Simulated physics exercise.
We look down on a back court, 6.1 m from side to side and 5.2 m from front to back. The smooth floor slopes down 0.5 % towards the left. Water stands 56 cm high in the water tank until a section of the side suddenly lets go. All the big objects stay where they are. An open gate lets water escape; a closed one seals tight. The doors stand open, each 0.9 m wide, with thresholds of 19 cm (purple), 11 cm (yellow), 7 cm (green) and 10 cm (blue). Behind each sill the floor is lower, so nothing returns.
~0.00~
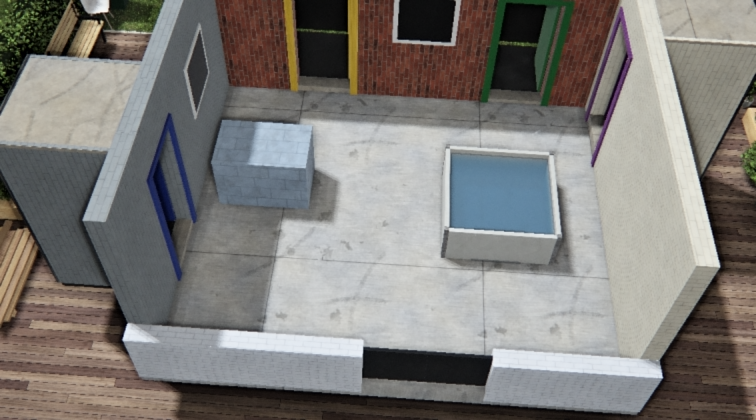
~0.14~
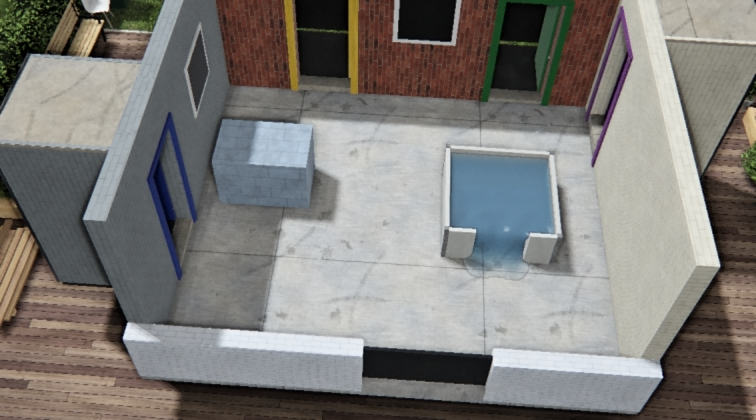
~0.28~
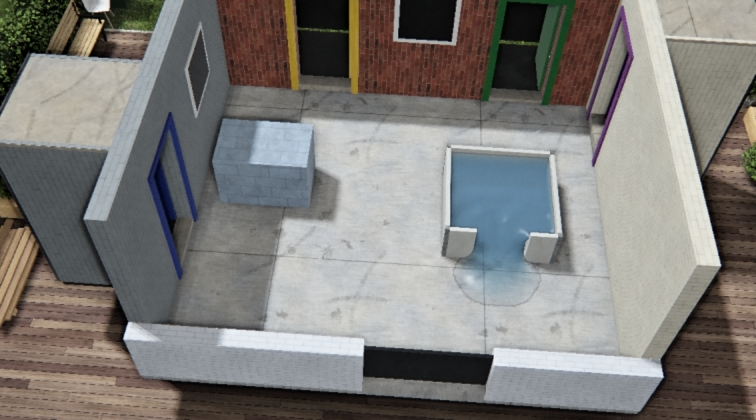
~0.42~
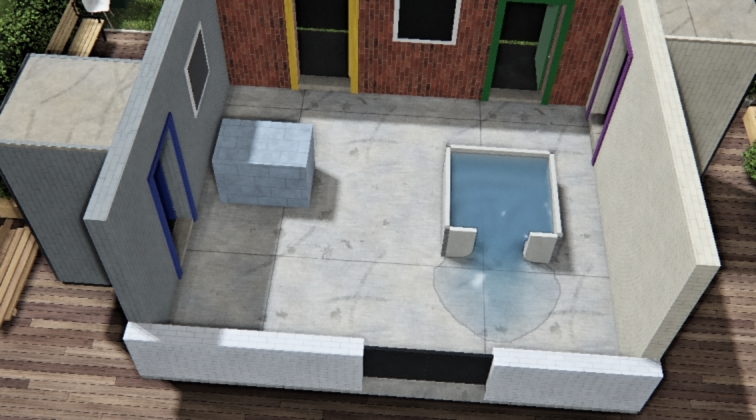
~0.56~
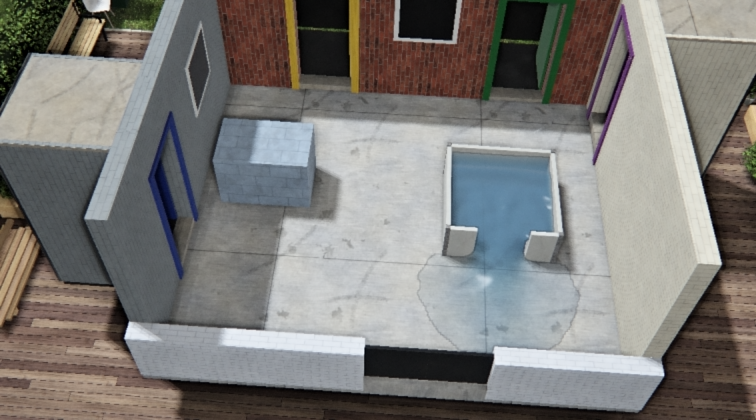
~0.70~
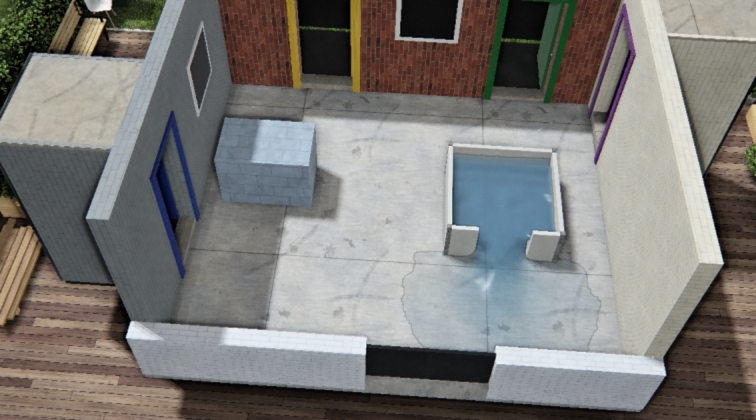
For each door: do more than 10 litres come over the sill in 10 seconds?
The water let in: At the purple door it keeps below the limit; at the yellow door it stays under the limit; at the green door it does not reach the limit; at the blue door it keeps below the limit.
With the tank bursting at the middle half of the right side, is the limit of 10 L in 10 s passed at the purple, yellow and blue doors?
Then: Purple under, yellow under, blue under.
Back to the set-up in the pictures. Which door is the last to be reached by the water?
The yellow one.
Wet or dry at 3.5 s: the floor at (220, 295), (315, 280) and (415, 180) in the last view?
In turn: Flooded, wet, dry.
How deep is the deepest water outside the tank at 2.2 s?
About 26 cm.
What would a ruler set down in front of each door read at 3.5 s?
In cm: Purple 0, yellow 0, green 0, blue 8.
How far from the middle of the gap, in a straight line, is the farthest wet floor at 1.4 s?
Some 2.8 m out.
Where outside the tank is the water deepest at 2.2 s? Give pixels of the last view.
At about (616, 381).
After 1.4 s water covers 20 % of the floor and is deepest (30 cm) near (501, 260); purple door not reached, yellow door not reached, green door not reached, blue door not reached.
After 2.2 s water covers 25 % of the floor and is deepest (26 cm) near (616, 381); purple door not reached, yellow door not reached, green door not reached, blue door not reached.
After 3.5 s water covers 45 % of the floor and is deepest (17 cm) near (477, 372); purple door not reached, yellow door not reached, green door not reached, blue door 8 cm at the sill, 0 L in.
After 6.0 s water covers 60 % of the floor and is deepest (12 cm) near (200, 211); purple door 7 cm at the sill, 0 L in, yellow door not reached, green door 6 cm at the sill, 0 L in, blue door 9 cm at the sill, 0 L in.
After 10.0 s water covers 95 % of the floor and is deepest (8 cm) near (164, 350); purple door 5 cm at the sill, 0 L in, yellow door 5 cm at the sill, 0 L in, green door 5 cm at the sill, 1 L in, blue door 7 cm at the sill, 0 L in.
